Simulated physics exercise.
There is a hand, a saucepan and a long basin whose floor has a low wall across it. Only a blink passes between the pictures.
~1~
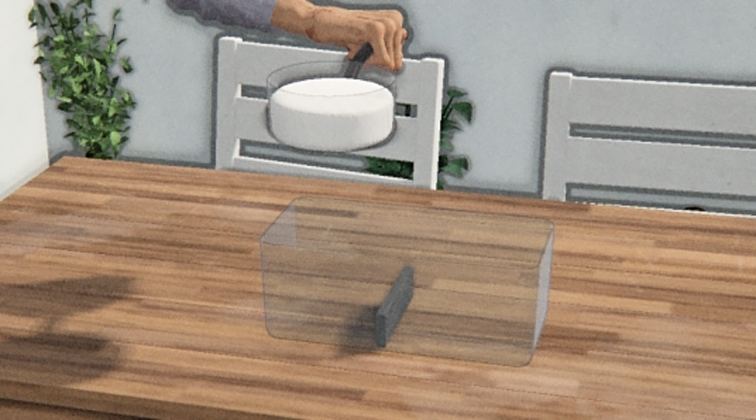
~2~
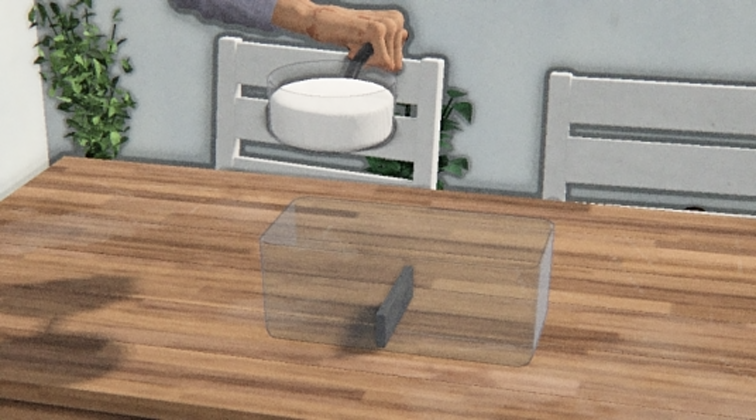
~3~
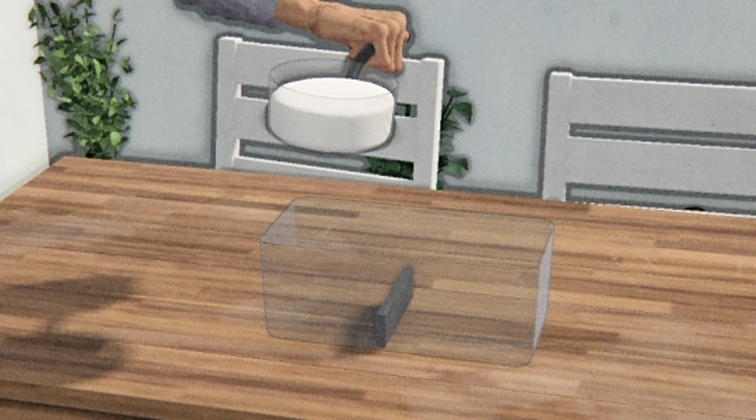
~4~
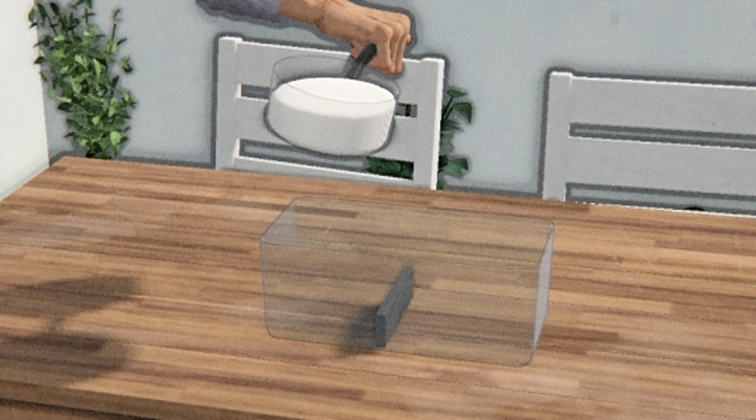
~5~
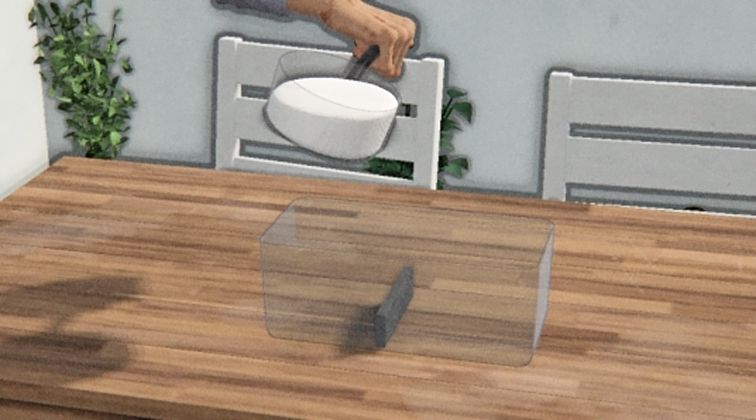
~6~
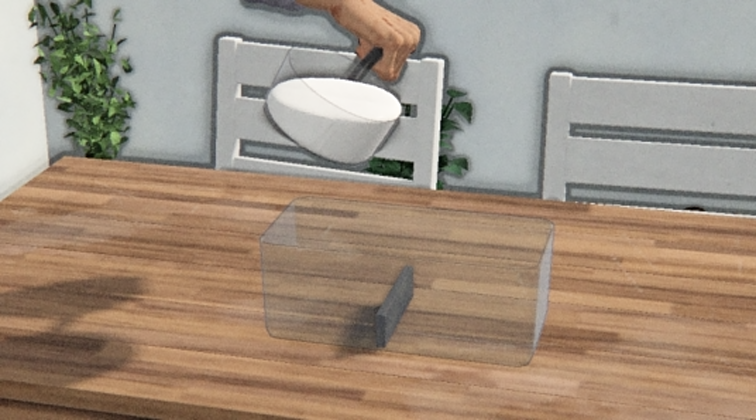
On a patio-like spot with a wooden table, seen from slightly above by a still camera, two white slatted chairs stand before a pale grey wall with green climbing leaves. A long clear basin with a low dark wall across its floor sits on the table, and above it a hand grips a clear saucepan of white milk by its dark handle. The hand holds nearly level, then gradually tilts the pan down to the right.
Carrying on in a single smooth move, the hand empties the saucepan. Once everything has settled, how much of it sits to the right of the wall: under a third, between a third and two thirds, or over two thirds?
Over two thirds.
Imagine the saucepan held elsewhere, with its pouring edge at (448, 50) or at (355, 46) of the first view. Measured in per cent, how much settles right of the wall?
You'd get 85 percent from the first and 65 percent from the second.
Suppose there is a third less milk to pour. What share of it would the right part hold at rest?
Some 90 parts in a hundred, give or take.
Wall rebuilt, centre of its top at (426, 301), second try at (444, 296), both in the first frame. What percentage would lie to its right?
60 % then 35 %.
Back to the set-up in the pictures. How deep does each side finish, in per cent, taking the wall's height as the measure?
I'd say about 10 for the left and about 60 for the right.
A moment on, the saucepan is tipped on its side and 32 per cent is still to pour, 0 is left of the wall and 21 right of it.
Next, the saucepan is tipped on its side and 9 per cent is still to pour, 5 is left of the wall and 77 right of it.
Then the saucepan is tipped on its side and 2 per cent is still to pour, 9 is left of the wall and 86 right of it.
Later the saucepan is tipped on its side and 1 per cent is still to pour, 9 is left of the wall and 90 right of it.
In the end 10 per cent lies left of the wall, 90 right of it and 1 outside.
